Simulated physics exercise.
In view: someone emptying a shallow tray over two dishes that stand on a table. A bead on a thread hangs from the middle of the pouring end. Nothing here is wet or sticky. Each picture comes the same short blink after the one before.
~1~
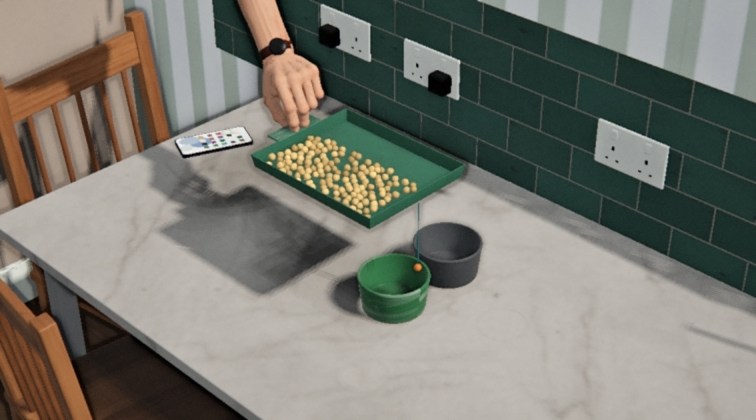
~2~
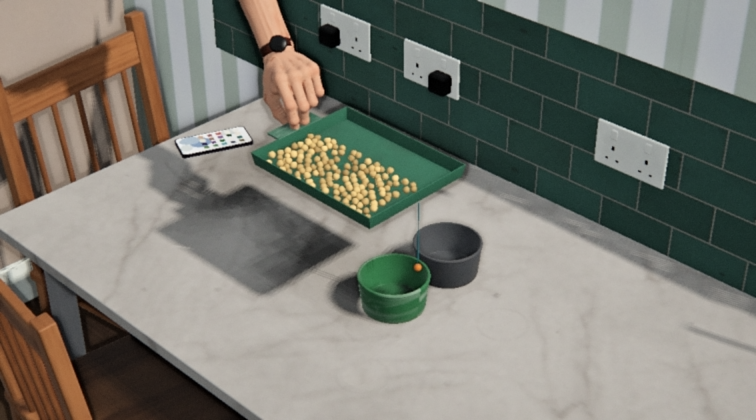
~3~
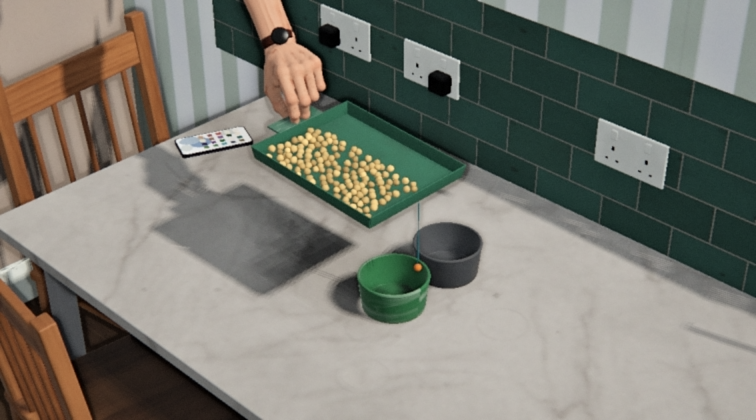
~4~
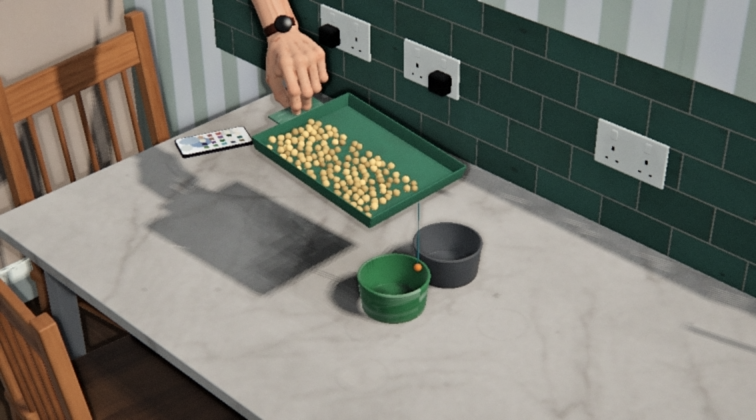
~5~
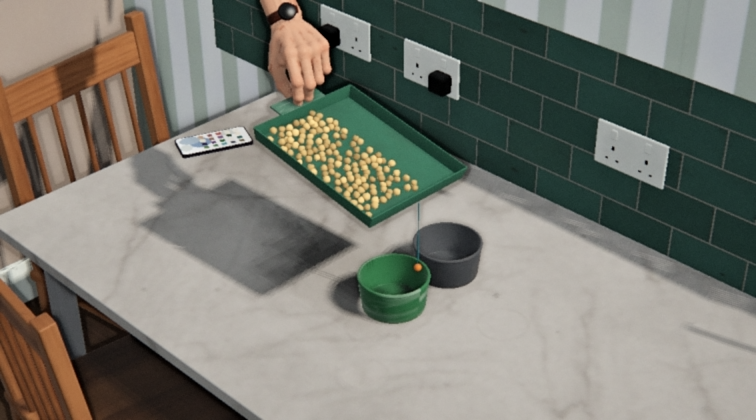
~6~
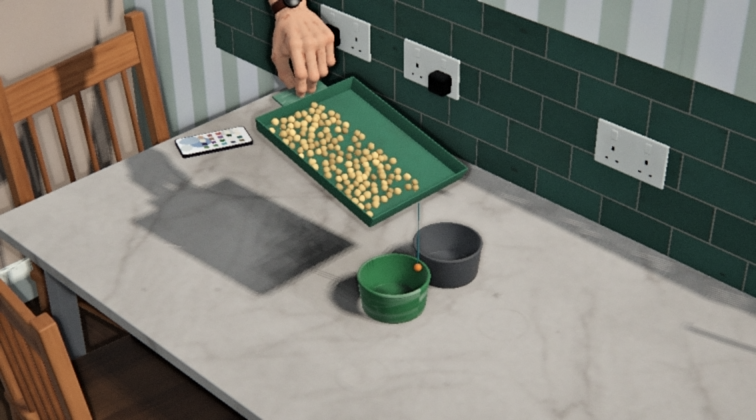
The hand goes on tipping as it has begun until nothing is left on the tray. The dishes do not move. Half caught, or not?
In the dishes lies under half of it.
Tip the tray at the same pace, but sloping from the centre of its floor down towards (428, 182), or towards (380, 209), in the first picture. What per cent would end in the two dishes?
The first gives 40 %, the second 0 %.
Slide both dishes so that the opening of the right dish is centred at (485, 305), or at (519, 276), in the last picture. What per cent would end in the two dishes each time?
The first gives 20 %, the second 40 %.
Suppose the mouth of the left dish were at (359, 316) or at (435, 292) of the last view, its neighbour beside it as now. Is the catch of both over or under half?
In turn: Less than half; the larger part.
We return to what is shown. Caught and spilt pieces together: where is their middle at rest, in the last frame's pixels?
Roughly at (464, 324).
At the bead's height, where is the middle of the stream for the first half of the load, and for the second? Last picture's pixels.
Around (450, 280) and then (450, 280).
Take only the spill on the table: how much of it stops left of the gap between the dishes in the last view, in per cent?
Roughly 10 in a hundred.
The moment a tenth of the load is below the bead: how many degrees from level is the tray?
At some 110 degrees.
Soon, tray tipped steeply; nearly all on the tray; a stray few in the air.
A while on, tray tipped right over; nearly all on the tray; a stray few outside both.
Towards the end, tray tipped past a quarter turn; a stray few in the left dish; a stray few in the right dish; nearly all outside both.
Finally, tray tipped past a quarter turn; a stray few in the left dish; a stray few in the right dish; nearly all outside both.
